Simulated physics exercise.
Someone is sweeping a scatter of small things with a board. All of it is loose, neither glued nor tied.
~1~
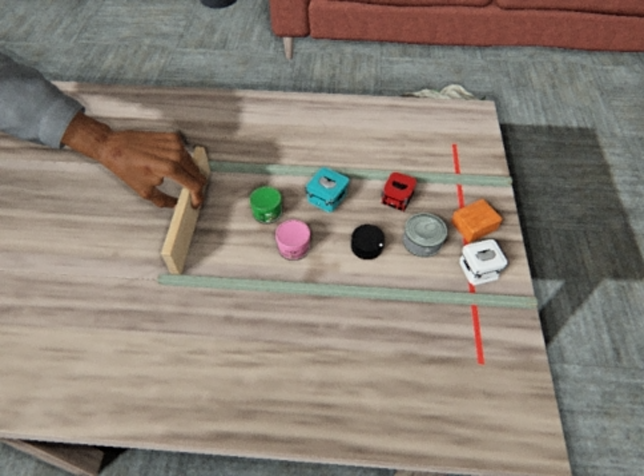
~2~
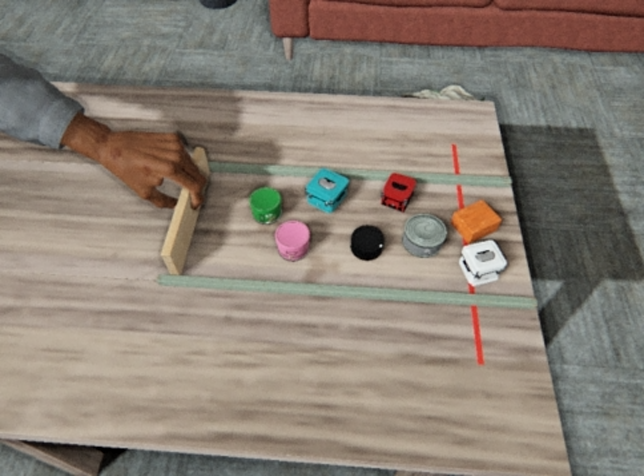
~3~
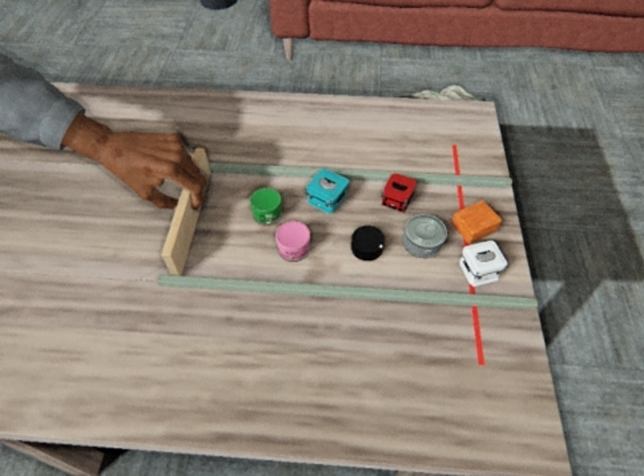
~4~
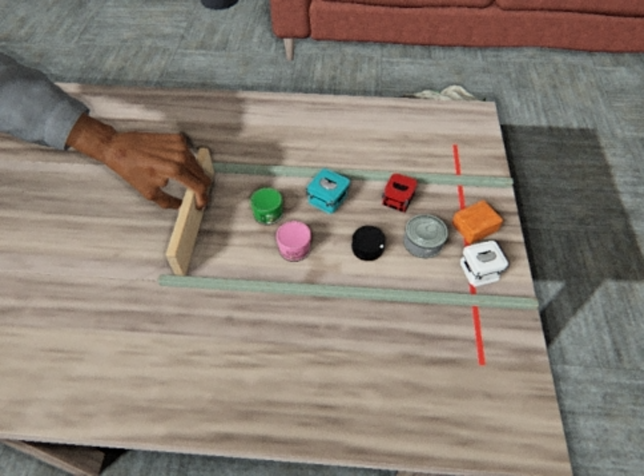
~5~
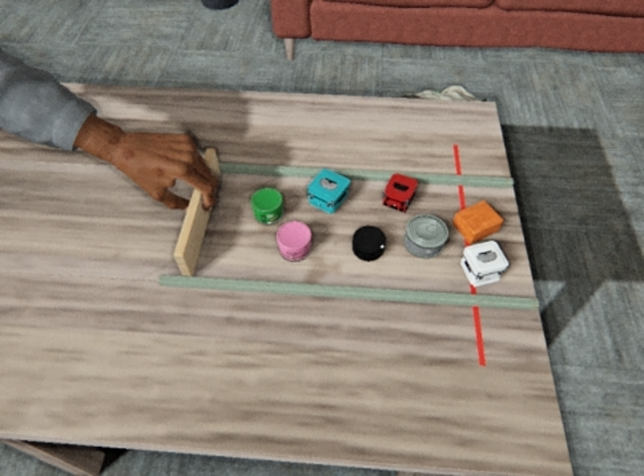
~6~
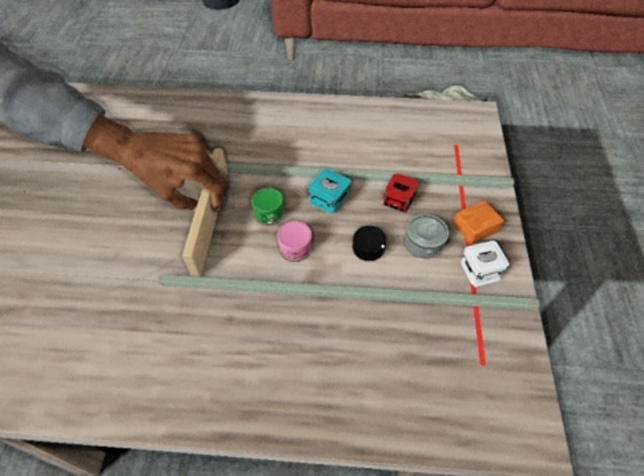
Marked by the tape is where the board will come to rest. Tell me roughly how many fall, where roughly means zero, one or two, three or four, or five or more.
Roughly, one or two fall.
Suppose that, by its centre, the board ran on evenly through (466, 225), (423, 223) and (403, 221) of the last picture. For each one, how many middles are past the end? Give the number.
Respectively, 1, 0 and 0.
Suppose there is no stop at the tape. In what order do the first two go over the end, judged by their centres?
Going earliest first, it's the orange block and after it the grey pot.
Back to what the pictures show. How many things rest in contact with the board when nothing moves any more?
It touches 3.
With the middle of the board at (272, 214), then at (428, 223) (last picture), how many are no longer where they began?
First 1, then 8.
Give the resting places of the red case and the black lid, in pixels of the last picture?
Approximately (509, 192) for one, approximately (511, 247) for the other.
Early on, none off yet; orange block at rest near (478, 222); white case at rest near (483, 264); grey pot at rest near (426, 236).
A while later, none off yet; orange block travelled a little near (495, 217); white case at rest near (483, 264); grey pot travelled about its own width near (465, 230).
Finally, the number that fall off is one or two; lost, orange block.
